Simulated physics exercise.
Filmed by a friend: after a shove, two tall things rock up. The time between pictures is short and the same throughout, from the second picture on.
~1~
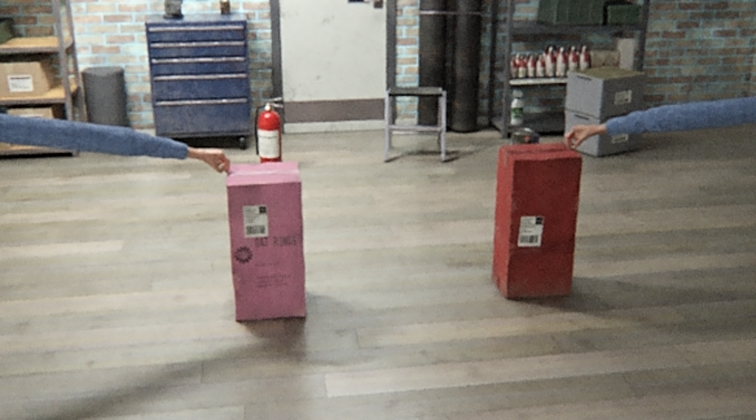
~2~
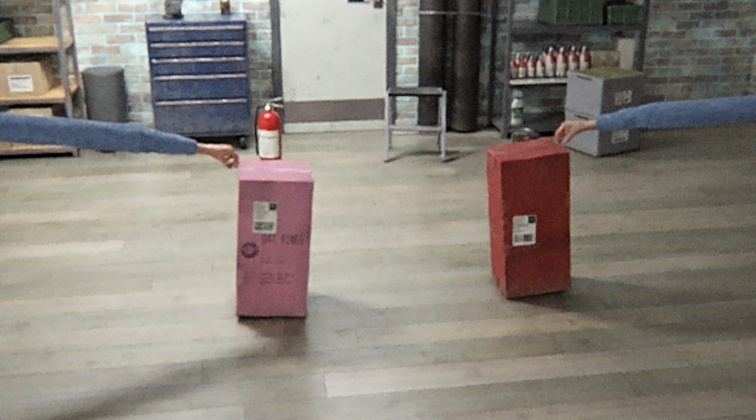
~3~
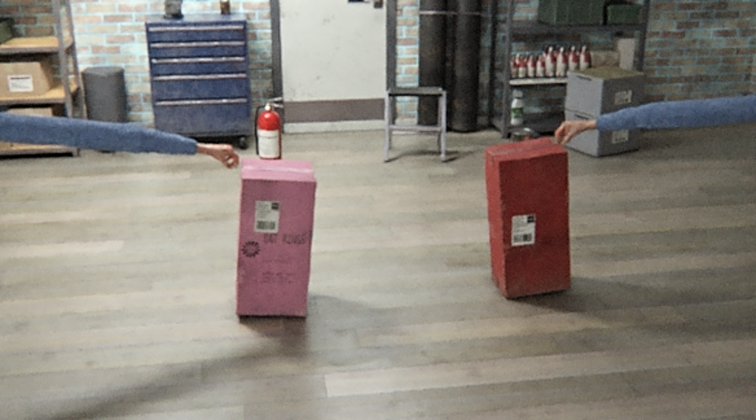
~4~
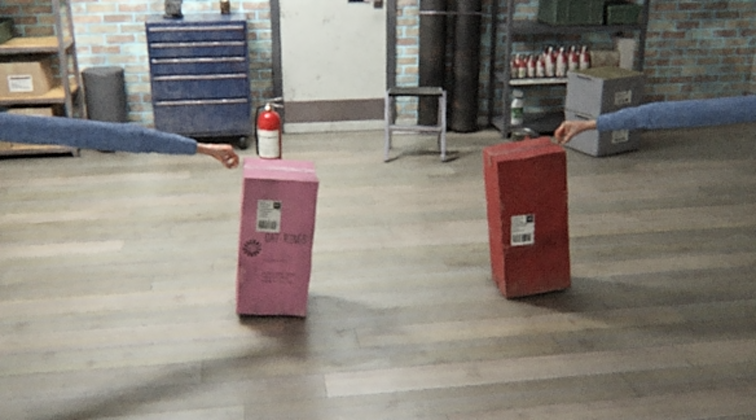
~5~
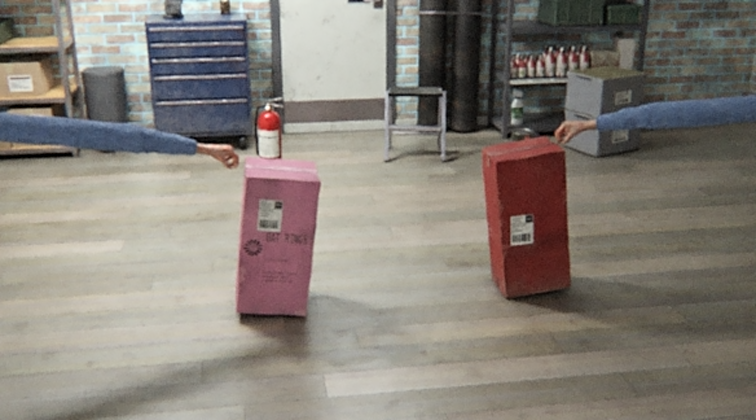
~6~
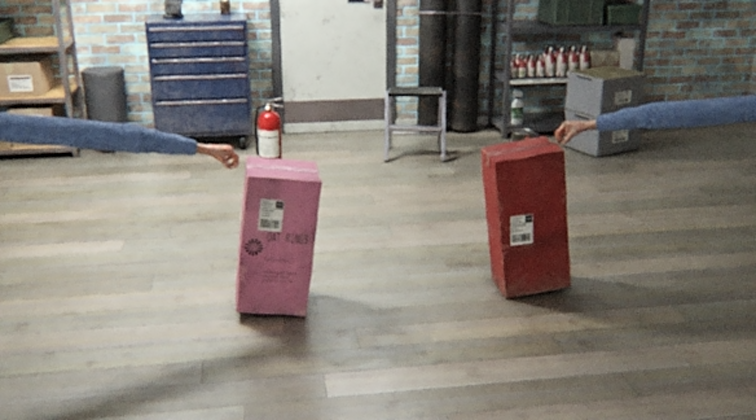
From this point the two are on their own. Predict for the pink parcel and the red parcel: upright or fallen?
Result: Pink parcel: Standing; red parcel: Standing.
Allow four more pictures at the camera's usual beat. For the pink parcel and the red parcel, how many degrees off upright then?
Estimated tilts, in order: About 8° then about 8°.
Then, 0.26 s past the last view, pink parcel upright near (265, 240); red parcel upright near (537, 219).
Finally, the pink parcel returns to its base, near (267, 240); the red parcel returns to its base, near (535, 220).
